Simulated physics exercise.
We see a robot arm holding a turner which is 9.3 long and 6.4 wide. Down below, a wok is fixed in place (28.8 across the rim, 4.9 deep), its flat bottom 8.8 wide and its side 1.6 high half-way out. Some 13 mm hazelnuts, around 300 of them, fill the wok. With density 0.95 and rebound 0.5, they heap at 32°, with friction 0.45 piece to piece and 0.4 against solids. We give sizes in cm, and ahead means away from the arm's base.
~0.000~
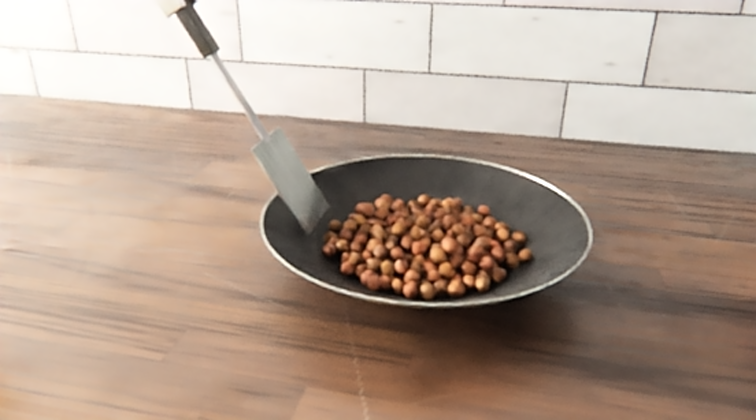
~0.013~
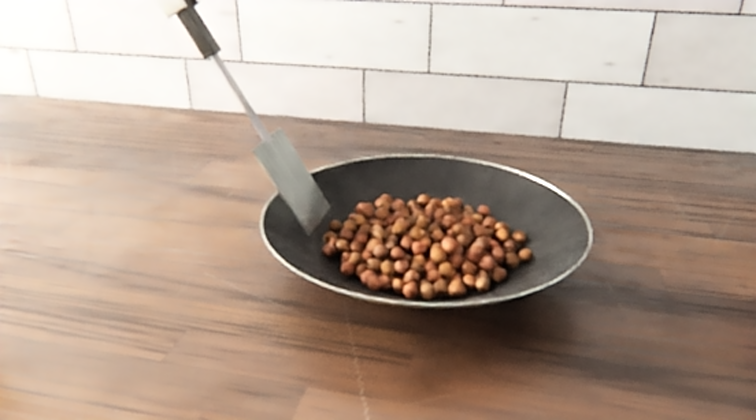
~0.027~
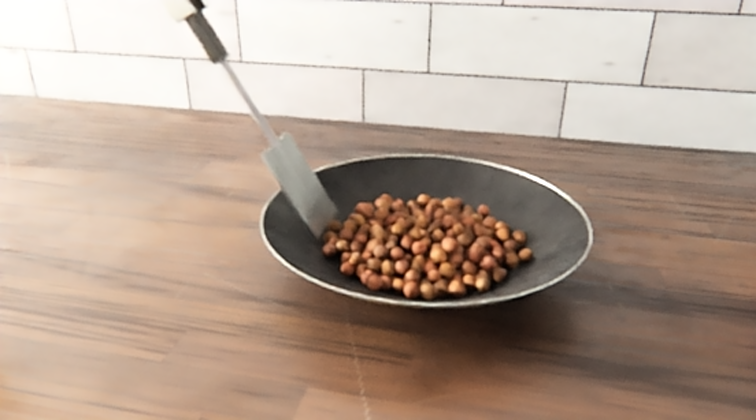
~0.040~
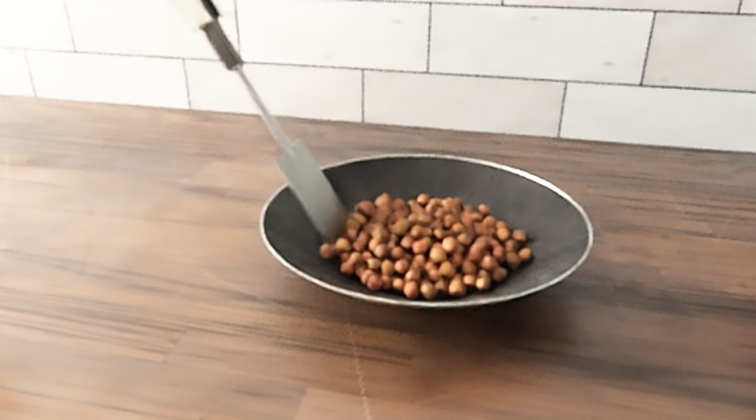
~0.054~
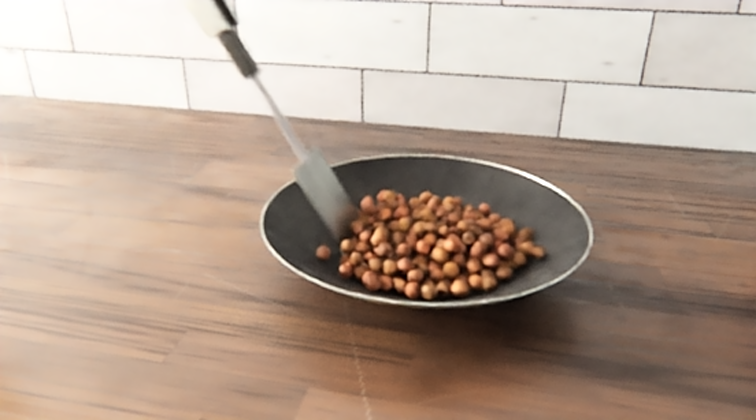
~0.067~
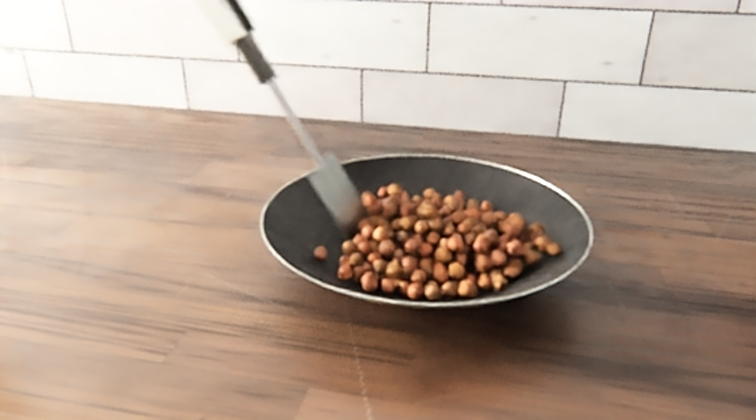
A metal turner dips into a dark wok and pushes the heaped brown nuts rightward.
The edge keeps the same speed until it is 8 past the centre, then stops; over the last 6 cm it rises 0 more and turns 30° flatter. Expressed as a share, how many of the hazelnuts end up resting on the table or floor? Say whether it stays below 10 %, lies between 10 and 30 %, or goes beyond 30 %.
It lies between 10 and 30 %.
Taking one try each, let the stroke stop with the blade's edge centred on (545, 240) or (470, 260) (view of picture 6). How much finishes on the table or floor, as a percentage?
Try 1: Approx. 40 %; try 2: Approx. 5 %.
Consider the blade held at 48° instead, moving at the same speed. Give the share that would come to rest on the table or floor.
I'd expect near 20 percent then.
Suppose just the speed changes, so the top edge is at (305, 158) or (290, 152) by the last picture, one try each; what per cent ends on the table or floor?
Close to 5 per cent in the first try and close to 5 per cent in the second.
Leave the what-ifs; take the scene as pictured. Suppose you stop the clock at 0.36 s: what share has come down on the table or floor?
About 15 per cent.
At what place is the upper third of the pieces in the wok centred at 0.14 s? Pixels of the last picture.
I'd put it close to (499, 232).
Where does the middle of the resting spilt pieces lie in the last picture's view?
I'd place it close to (676, 278).
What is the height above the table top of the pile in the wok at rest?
Some 6.5 cm above the table.
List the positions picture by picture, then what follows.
The turner top edge at (265, 137), sloping 59°; upper third of the load around (424, 233), from x 330 to 525, top at y 200; 298 in the wok, in the first picture.
The turner top edge at (267, 138), sloping 59°; upper third of the load around (424, 233), from x 330 to 525, top at y 200, in the second picture.
The turner top edge at (275, 143), sloping 59°; upper third of the load around (424, 233), from x 330 to 525, top at y 200, in the third picture.
The turner top edge at (289, 151), sloping 59°; upper third of the load around (419, 231), from x 325 to 525, top at y 200, in the fourth picture.
The turner top edge at (305, 158), sloping 59°; upper third of the load around (423, 230), from x 325 to 540, top at y 195, in the fifth picture.
The turner top edge at (321, 164), sloping 59°; upper third of the load around (435, 230), from x 320 to 555, top at y 190; 298 in the wok, in the sixth picture.
After 0.10 s, sloping 59°, highest piece 6 above the table; 298 in the wok.
After 0.14 s, sloping 51°, highest piece 7 above the table; 295 in the wok, 3 on the blade or in flight.
After 0.36 s, sloping 29°, highest piece 6 above the table; 247 in the wok, 48 on the table or floor, 3 on the blade or in flight.
After 1.41 s, sloping 29°, highest piece 6 above the table; 246 in the wok, 52 on the table or floor.
In the end, 246 in the wok, 52 on the table or floor. That is 17 % on the table or floor.
